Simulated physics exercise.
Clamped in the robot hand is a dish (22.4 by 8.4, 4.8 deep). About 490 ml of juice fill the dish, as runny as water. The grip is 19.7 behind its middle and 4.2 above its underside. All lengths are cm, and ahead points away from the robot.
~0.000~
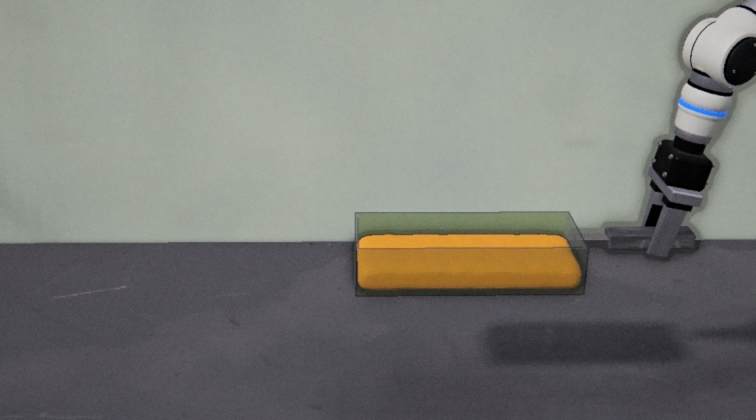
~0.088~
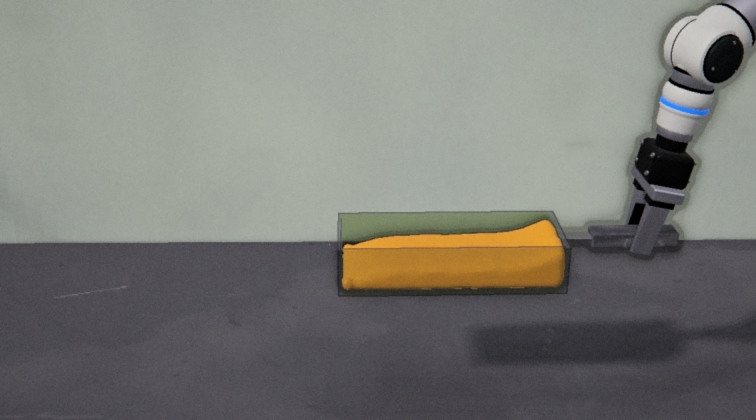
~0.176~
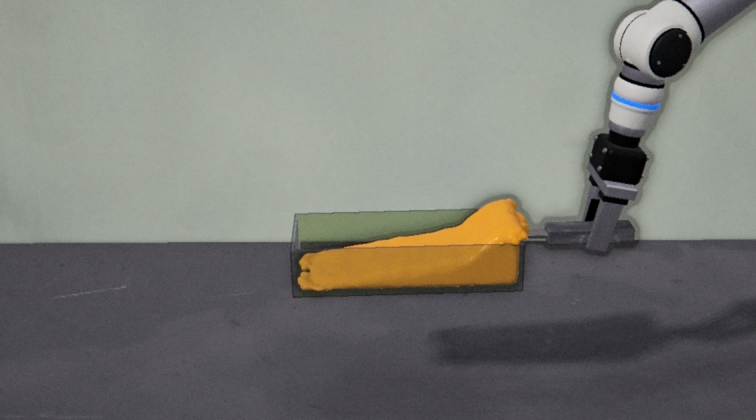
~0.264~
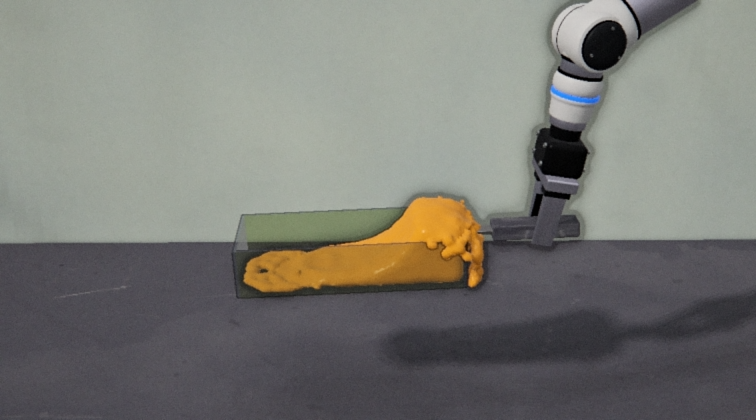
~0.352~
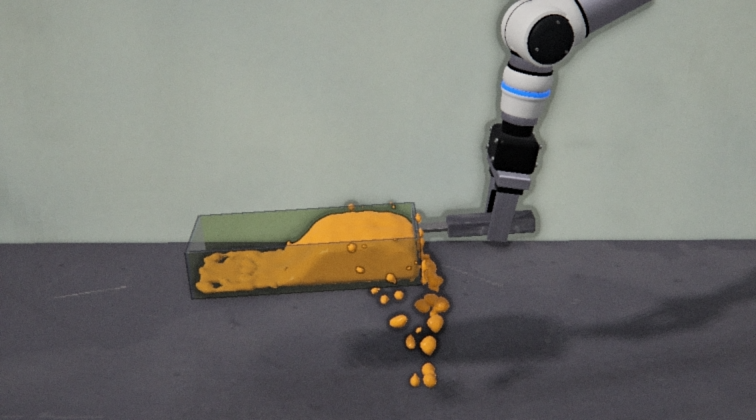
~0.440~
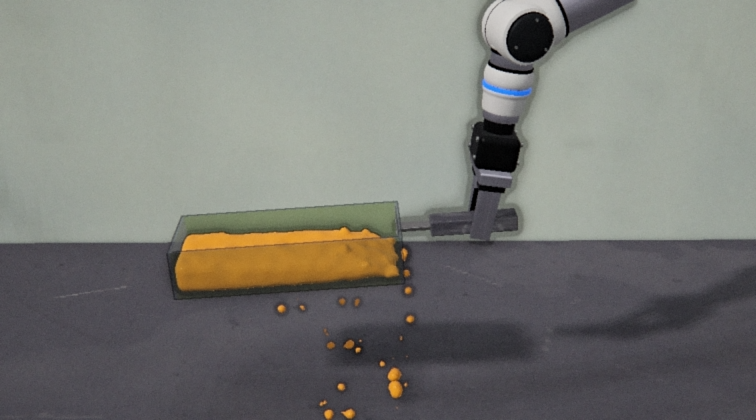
Orange liquid piling up and slopping over the right end of a clear dish as a robot arm moves it left.
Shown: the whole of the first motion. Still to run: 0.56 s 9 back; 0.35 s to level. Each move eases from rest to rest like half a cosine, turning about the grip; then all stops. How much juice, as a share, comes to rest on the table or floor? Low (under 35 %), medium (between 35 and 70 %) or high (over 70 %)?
On the table or floor the share is medium, between 35 and 70 %.
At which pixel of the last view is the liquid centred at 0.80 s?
Near (251, 287).
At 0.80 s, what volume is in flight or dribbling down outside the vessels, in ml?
Some 170 ml.
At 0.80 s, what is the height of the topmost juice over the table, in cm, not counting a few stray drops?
Up to some 28 cm.
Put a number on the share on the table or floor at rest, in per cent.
Near 45 %.
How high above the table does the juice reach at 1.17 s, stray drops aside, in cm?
Up to some 20 cm.
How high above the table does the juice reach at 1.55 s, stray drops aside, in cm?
Up to some 20 cm.
After 0.80 s, tilted 4° forward, liquid up to 41 above the table; 280 ml in the dish, 45 ml on the table or floor, 165 ml in the air or running down outside.
After 1.17 s, tilted 2° forward, liquid up to 22 above the table; 275 ml in the dish, 215 ml on the table or floor.
After 1.55 s, level, liquid up to 21 above the table; 275 ml in the dish, 215 ml on the table or floor.
After 2.35 s, level, liquid up to 19 above the table; 275 ml in the dish, 215 ml on the table or floor.
At rest, 275 ml in the dish, 215 ml on the table or floor. That is 44 % on the table or floor.
